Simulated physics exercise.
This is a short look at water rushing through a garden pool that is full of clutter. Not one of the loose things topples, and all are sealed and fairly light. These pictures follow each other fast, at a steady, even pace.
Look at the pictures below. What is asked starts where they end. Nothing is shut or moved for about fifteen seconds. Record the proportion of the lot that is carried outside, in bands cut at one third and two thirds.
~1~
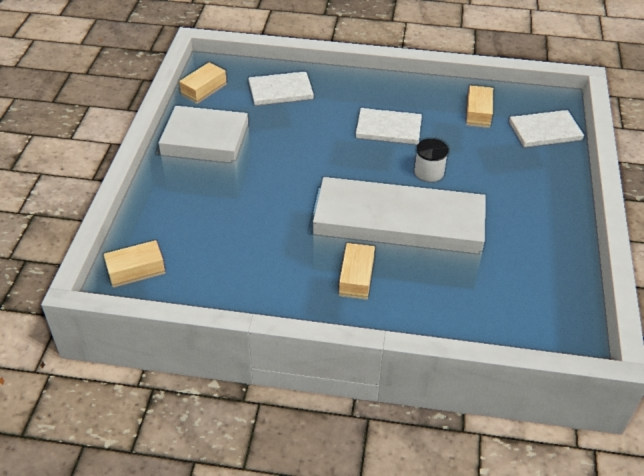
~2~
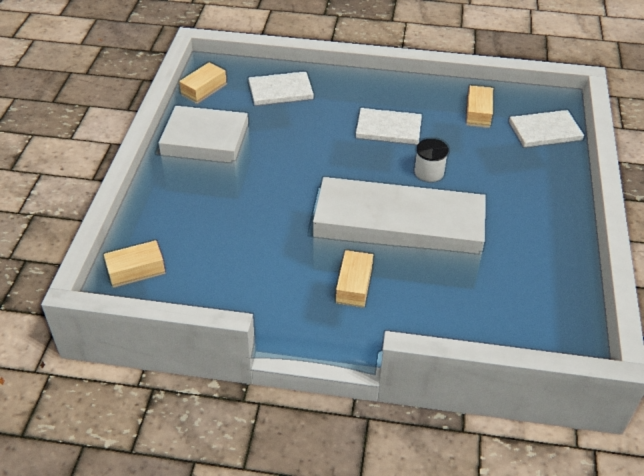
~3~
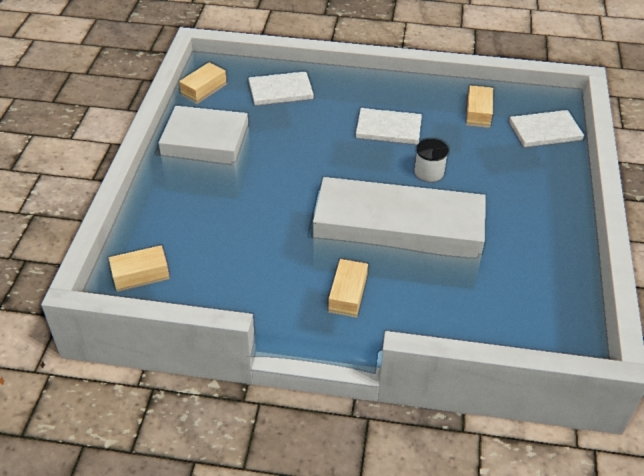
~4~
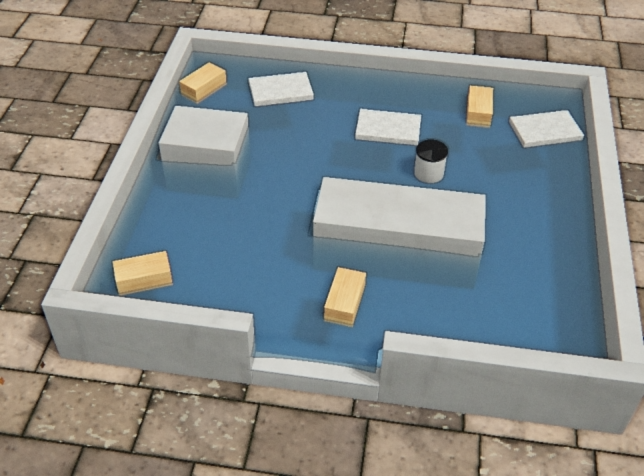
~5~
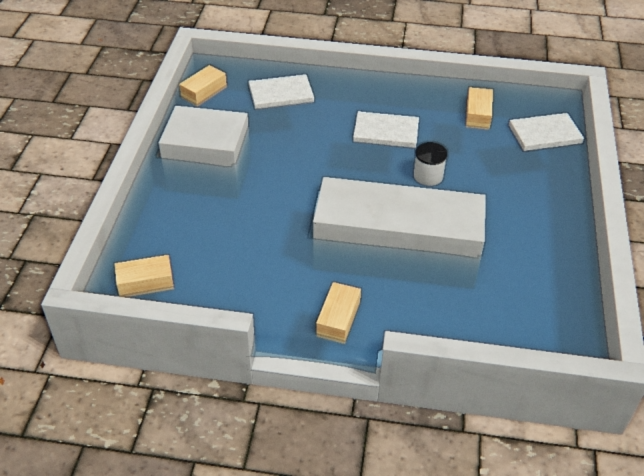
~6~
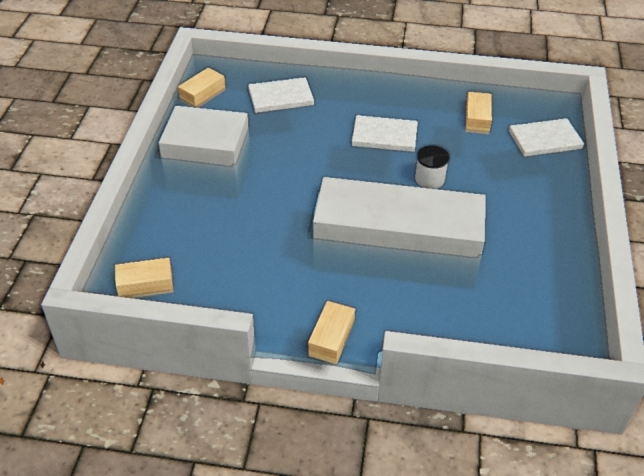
Proportion: Under one third.
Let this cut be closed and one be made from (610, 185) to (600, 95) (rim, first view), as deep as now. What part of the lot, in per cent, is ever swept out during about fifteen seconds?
Roughly 50 per cent.
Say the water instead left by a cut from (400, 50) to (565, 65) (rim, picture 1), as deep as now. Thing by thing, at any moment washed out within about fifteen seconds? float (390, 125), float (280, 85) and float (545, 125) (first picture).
Going through them in sequence: Gets out, then gets out, then gets out.
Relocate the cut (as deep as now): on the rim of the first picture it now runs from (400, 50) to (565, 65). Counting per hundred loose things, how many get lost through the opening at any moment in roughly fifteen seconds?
Share out: Near 60 %.
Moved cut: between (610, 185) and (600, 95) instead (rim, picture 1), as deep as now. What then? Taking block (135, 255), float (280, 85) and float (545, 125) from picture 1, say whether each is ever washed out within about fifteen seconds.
Same order as asked: Never leaves, never leaves, exits.
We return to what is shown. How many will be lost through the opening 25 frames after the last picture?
That gives 1.
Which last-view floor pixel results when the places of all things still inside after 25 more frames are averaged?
I'd put it roughly at (381, 201).
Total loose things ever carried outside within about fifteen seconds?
The answer is 1.
A moment on, 1 of 8 are out; 7 afloat.
Next, 1 of 8 are out; 7 afloat.
Later, 1 of 8 are out; 7 afloat.
In the end, 1 of 8 are out; 7 afloat.
